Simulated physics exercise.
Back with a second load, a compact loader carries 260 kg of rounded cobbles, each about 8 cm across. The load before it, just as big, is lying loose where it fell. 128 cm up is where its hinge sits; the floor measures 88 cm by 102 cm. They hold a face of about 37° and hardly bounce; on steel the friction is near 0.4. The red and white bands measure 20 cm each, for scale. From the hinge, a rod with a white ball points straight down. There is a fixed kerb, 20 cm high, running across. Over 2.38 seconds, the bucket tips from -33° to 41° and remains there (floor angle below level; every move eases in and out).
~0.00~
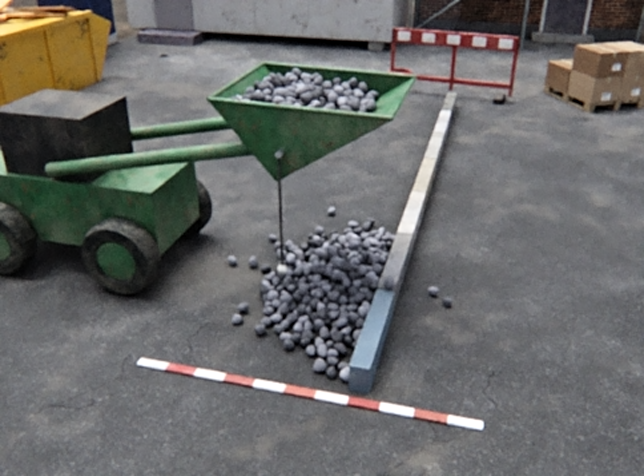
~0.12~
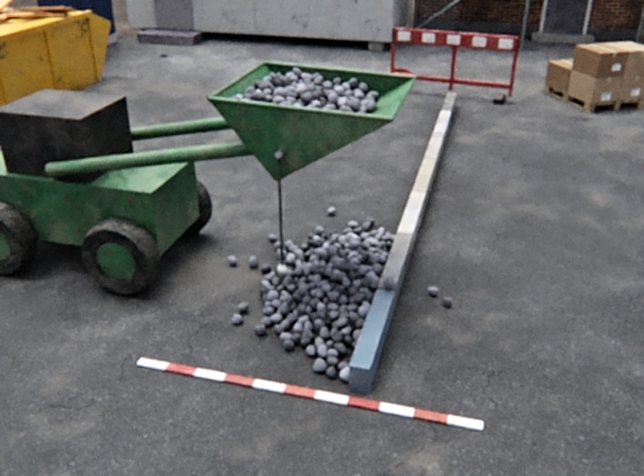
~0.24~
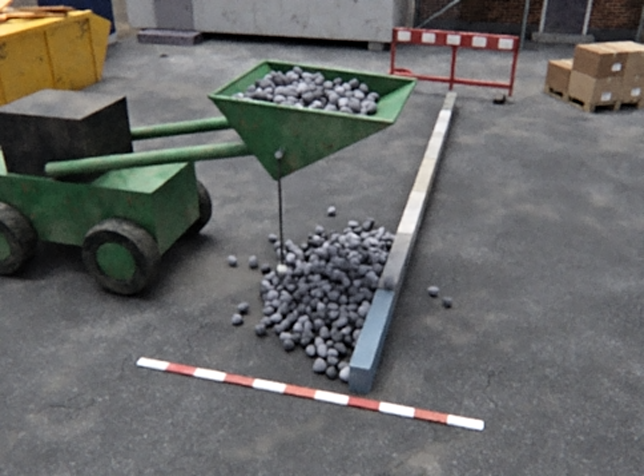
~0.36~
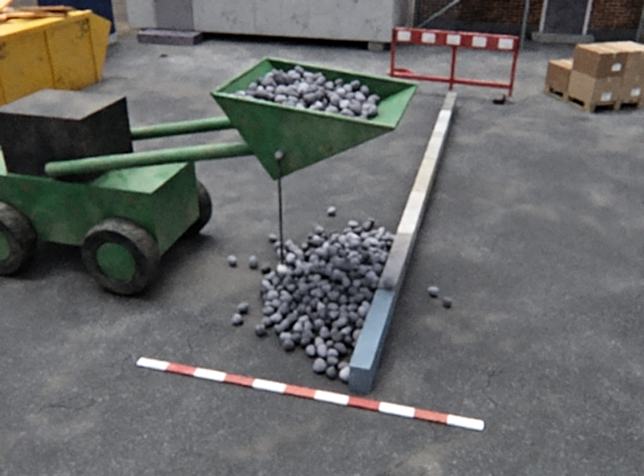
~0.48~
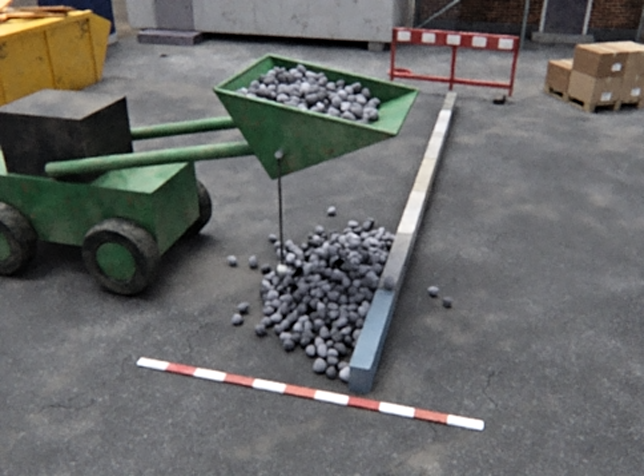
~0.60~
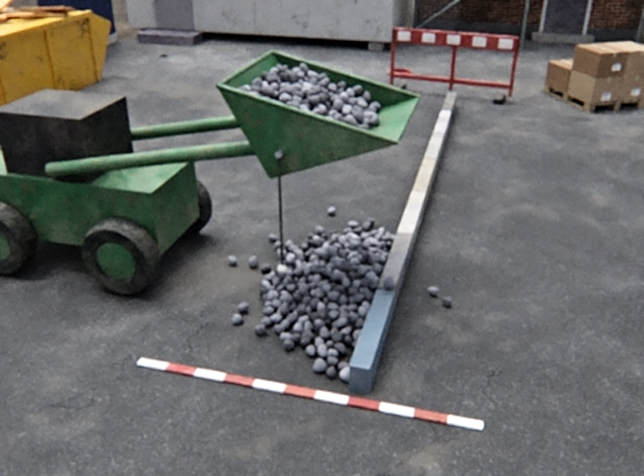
Green loader's bucket of grey cobbles slowly tilting, its right lip dipping slightly, above a still heap of cobbles beside a kerb.
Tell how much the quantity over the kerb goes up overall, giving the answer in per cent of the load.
It goes up by roughly 94 per cent.
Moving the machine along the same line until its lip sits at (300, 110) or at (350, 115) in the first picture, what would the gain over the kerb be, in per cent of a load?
Near 5 in a hundred, then near 40 in a hundred.
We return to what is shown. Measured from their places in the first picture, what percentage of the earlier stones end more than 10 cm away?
Roughly 0 % of them.
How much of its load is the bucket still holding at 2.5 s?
About 5 percent is still in there.
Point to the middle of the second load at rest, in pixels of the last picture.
Near (446, 298).
After 1.8 s the floor is at 29°; in per cent of one load, 93 in the bucket, 105 on this side of the kerb, 1 over the kerb; the foremost stones are at (410, 252).
After 2.5 s the floor is at 41°; in per cent of one load, 7 in the bucket, 121 on this side of the kerb, 72 over the kerb; the foremost stones are at (509, 314).
After 2.8 s the floor is at 41°; in per cent of one load, 0 in the bucket, 106 on this side of the kerb, 94 over the kerb; the foremost stones are at (559, 318).
After 5.3 s the floor is at 41°; in per cent of one load, 0 in the bucket, 106 on this side of the kerb, 94 over the kerb; the foremost stones are at (608, 320). Net gain over the kerb, 94.
